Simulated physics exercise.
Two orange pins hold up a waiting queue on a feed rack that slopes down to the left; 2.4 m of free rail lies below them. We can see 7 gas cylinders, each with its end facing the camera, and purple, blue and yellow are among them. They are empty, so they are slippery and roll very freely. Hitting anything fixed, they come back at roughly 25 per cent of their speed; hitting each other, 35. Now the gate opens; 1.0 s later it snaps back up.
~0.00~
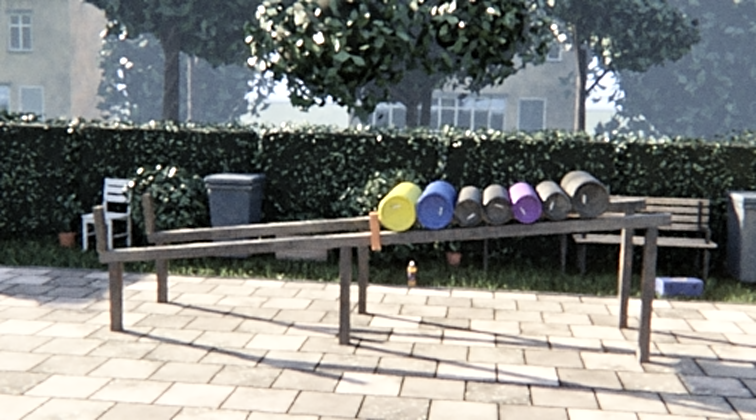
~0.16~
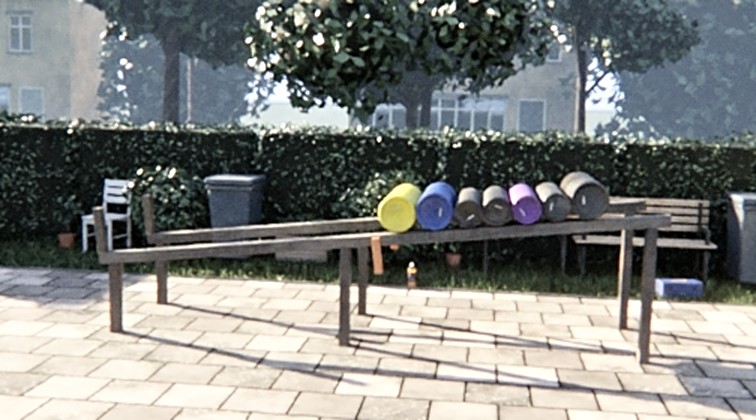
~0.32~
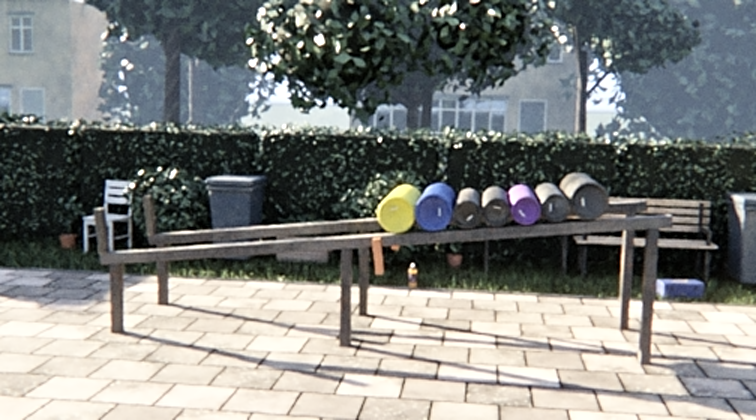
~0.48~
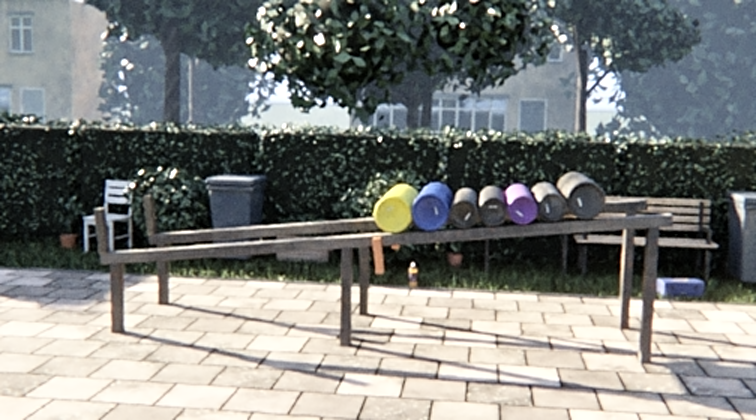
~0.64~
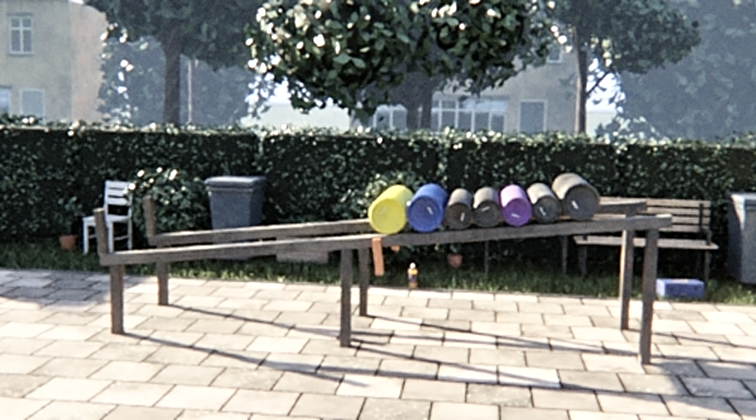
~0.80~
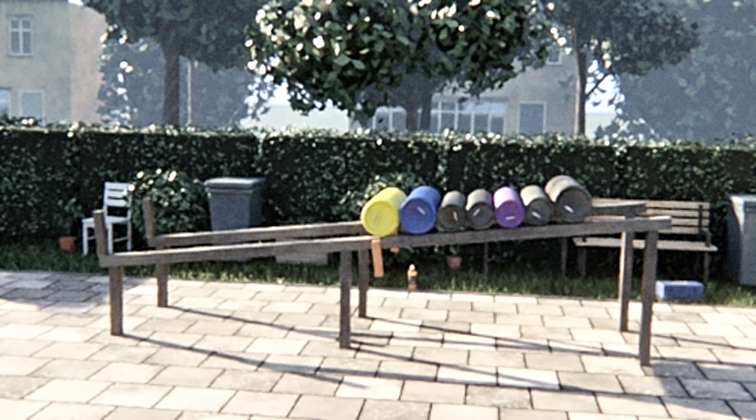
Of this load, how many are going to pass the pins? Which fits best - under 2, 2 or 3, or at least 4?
I would say under 2.
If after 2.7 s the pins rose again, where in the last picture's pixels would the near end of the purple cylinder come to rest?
I'd put it somewhere near (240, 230).
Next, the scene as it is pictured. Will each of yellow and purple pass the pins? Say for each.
Yellow makes it out, purple is kept back.
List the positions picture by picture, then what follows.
The first picture shows purple (527, 209), blue (435, 211), yellow (397, 213); pins up; the rack falls 6°.
The second picture shows purple (527, 210), blue (434, 212), yellow (397, 214); pins down.
The third picture shows purple (526, 211), blue (433, 213), yellow (396, 215); pins down.
The fourth picture shows purple (522, 210), blue (430, 212), yellow (392, 215); pins down; the first has rolled 5 cm.
The fifth picture shows purple (517, 211), blue (425, 214), yellow (387, 216); pins down; the first has rolled 10 cm.
The sixth picture shows purple (510, 214), blue (417, 216), yellow (380, 218); pins down; the first has rolled 15 cm.
By 1.1 s, purple is on the rails, 95 cm above the pins, rolling left; blue is on the rails, 20 cm above the pins, rolling left; yellow is on the rails, 10 cm below the pins, rolling left; 1 of 7 has passed.
By 1.3 s, purple is on the rails, 90 cm above the pins; blue is on the rails, 20 cm above the pins; yellow is in the air, 30 cm below the pins, rolling left; 1 of 7 has passed.
Finally (3.2 s), purple is on the rails, 90 cm above the pins; blue is on the rails, 20 cm above the pins; yellow is on the rails, 215 cm below the pins; 1 of 7 has passed.
